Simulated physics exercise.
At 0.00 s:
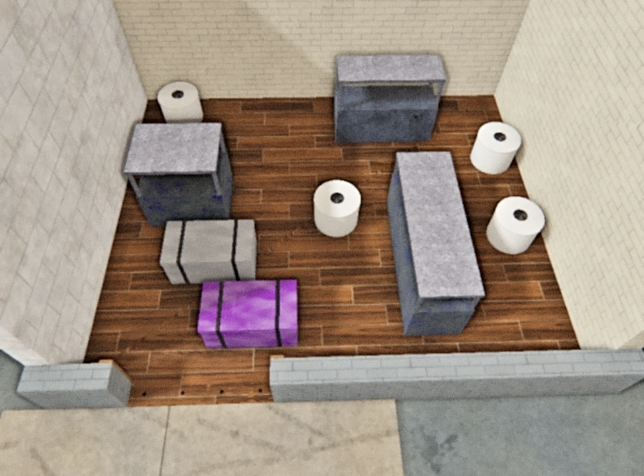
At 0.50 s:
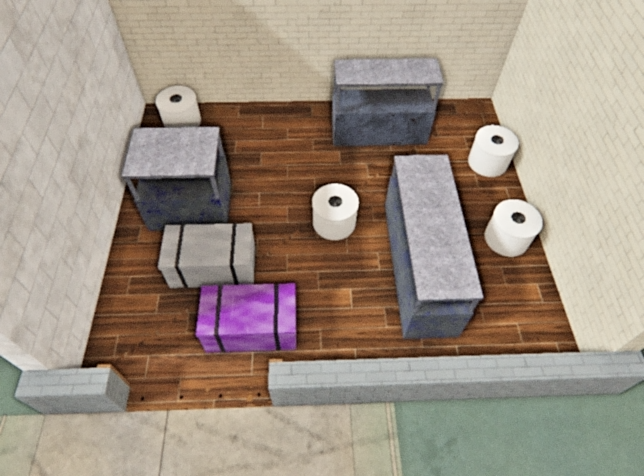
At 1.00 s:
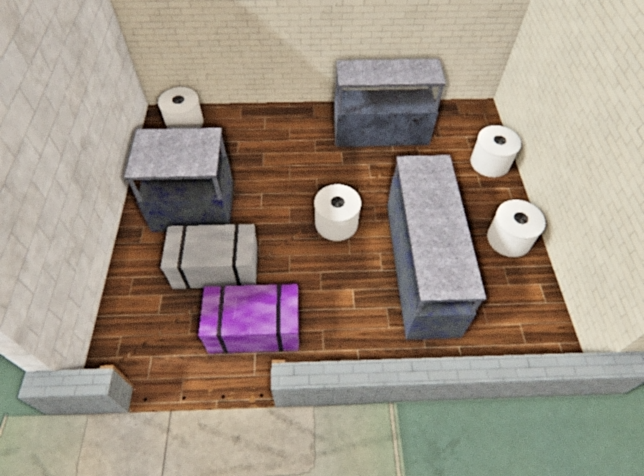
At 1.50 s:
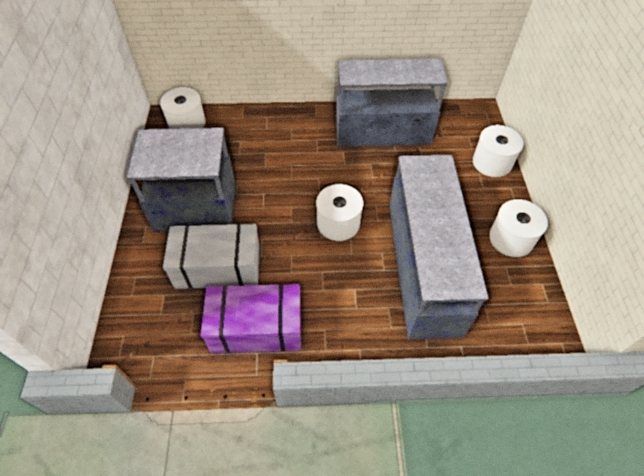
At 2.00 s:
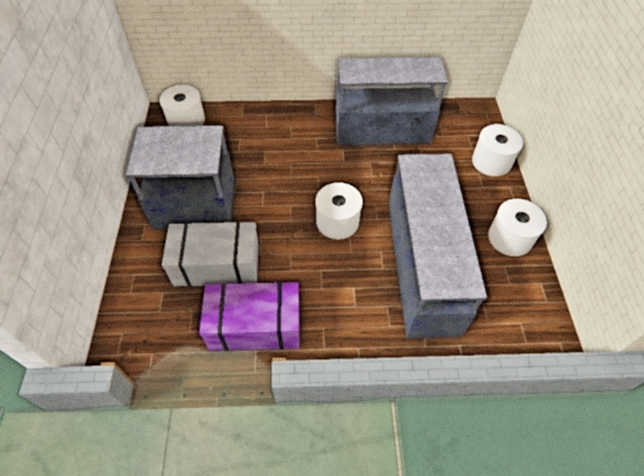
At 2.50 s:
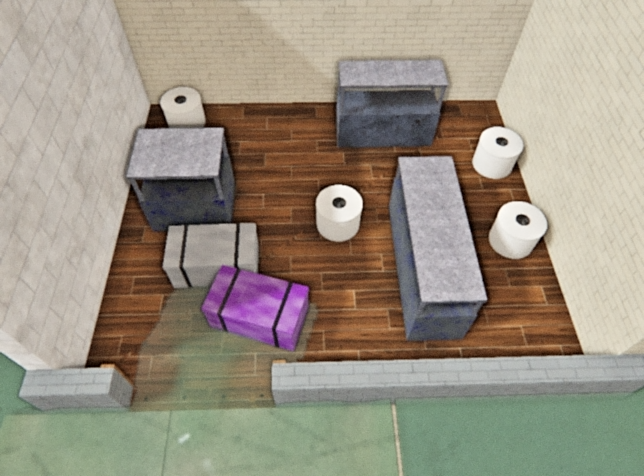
In a small shop with a wood-plank floor, shelving units, white rolls and two strapped trunks stand still as greenish water spreads outside, then enters through the front doorway; the purple trunk turns slightly beside the grey one.
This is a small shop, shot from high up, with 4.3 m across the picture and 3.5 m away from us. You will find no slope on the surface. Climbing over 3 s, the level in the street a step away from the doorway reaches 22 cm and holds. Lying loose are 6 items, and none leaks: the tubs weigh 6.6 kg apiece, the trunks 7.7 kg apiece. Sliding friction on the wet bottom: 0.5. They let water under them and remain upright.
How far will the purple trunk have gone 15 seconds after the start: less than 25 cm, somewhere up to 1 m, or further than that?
I'd say it gets moved far off.
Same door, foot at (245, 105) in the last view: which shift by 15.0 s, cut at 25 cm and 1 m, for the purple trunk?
Then the purple trunk would have gone a long way.
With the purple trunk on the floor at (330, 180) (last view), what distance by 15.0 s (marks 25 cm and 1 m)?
It ends far away.
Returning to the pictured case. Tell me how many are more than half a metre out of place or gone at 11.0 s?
By that time the total stands at 6.
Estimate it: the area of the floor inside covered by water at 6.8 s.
Close to 12.0 m2, I'd say.
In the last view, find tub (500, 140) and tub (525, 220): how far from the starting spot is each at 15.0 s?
They've ended up 80 cm and 120 cm away, in that order.
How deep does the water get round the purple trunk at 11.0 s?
Roughly 7 cm.
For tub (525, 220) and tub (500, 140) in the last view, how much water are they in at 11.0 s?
Some 11 cm at the first, some 14 cm at the second.
After 3.5 s the purple trunk is near (281, 266), 0.5 m from its start, aground; 0 afloat.
After 6.8 s the purple trunk is near (392, 146), 2.3 m from its start, afloat; 3 afloat.
After 11.0 s the purple trunk is near (496, 224), 2.4 m from its start, afloat; 6 afloat.
After 15.0 s the purple trunk is near (527, 197), 2.8 m from its start, afloat; 6 afloat.
